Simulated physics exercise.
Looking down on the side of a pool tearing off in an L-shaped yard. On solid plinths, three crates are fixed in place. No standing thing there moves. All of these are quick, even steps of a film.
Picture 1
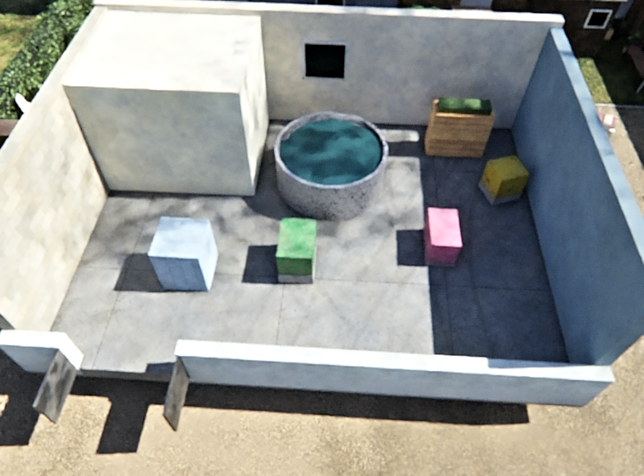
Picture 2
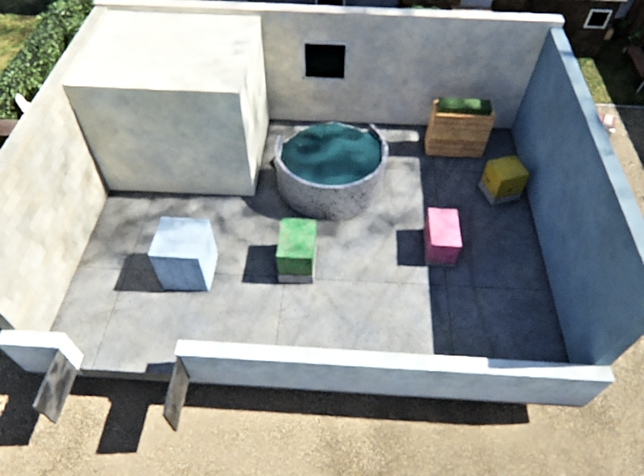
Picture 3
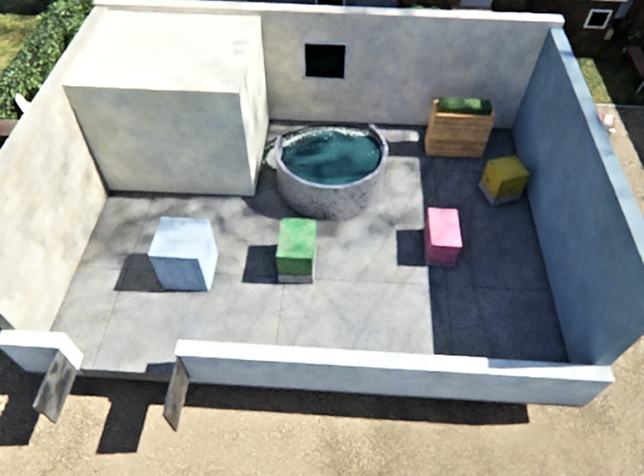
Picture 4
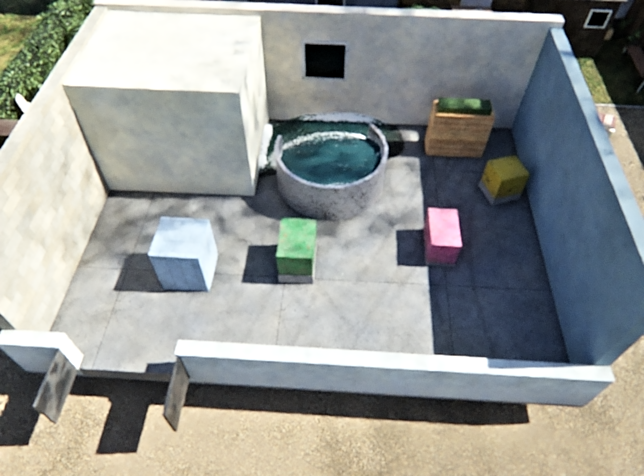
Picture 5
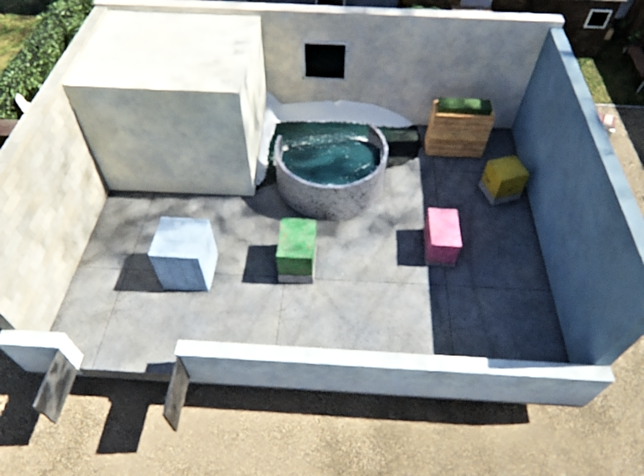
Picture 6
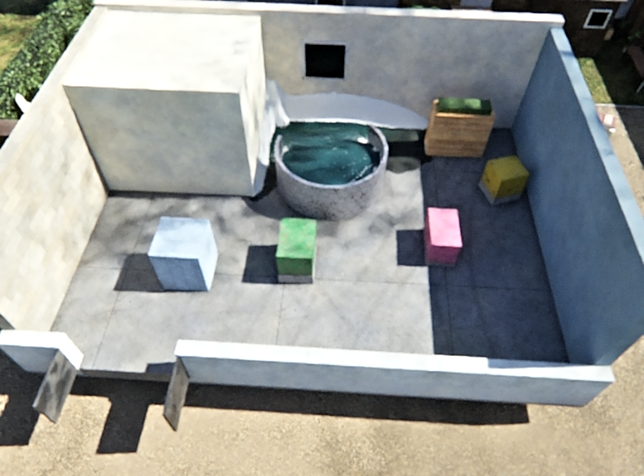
A round stone-grey pool of teal water gives way on its far side, in a walled, paved L-shaped yard seen from a fixed, high viewpoint. Pale blue, green and pink blocks stand across the paving, with a yellow one and a wooden planter at right. The water sloshes, then pours out behind the pool and spreads along the back wall towards the planter, while the blocks stay still.
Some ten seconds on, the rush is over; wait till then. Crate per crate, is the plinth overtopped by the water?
As I see it, the yellow crate is within reach; the green crate is out of reach; the pink crate is within reach.
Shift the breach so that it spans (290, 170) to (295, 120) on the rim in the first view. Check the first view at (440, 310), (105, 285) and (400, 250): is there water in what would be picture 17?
So it's nothing at the first, liquid at the second and nothing at the third.
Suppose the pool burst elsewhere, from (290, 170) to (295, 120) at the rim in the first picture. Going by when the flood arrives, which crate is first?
The crate marked green.
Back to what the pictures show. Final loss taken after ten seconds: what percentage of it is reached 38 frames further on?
I'd estimate some 40 per cent.
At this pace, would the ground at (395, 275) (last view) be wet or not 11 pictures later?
That point would be spared.
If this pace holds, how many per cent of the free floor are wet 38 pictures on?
85 %, roughly.
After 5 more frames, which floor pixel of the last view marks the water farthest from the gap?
I'd say near (509, 133).
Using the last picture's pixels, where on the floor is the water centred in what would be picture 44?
At about (369, 207).
A moment on, water covers 15 % of the floor; the yellow crate not reached, the green crate water round its plinth, the pink crate not reached.
Next, water covers 30 % of the floor; the yellow crate water round its plinth, the green crate water round its plinth, the pink crate not reached.
Then, water covers 55 % of the floor; the yellow crate water round its plinth, the green crate water round its plinth, the pink crate water round its plinth.
Later, water covers 85 % of the floor; the yellow crate water round its plinth, the green crate water round its plinth, the pink crate water round its plinth.
In the end, water covers 95 % of the floor; the yellow crate was topped, the green crate stayed above the water, the pink crate was topped.
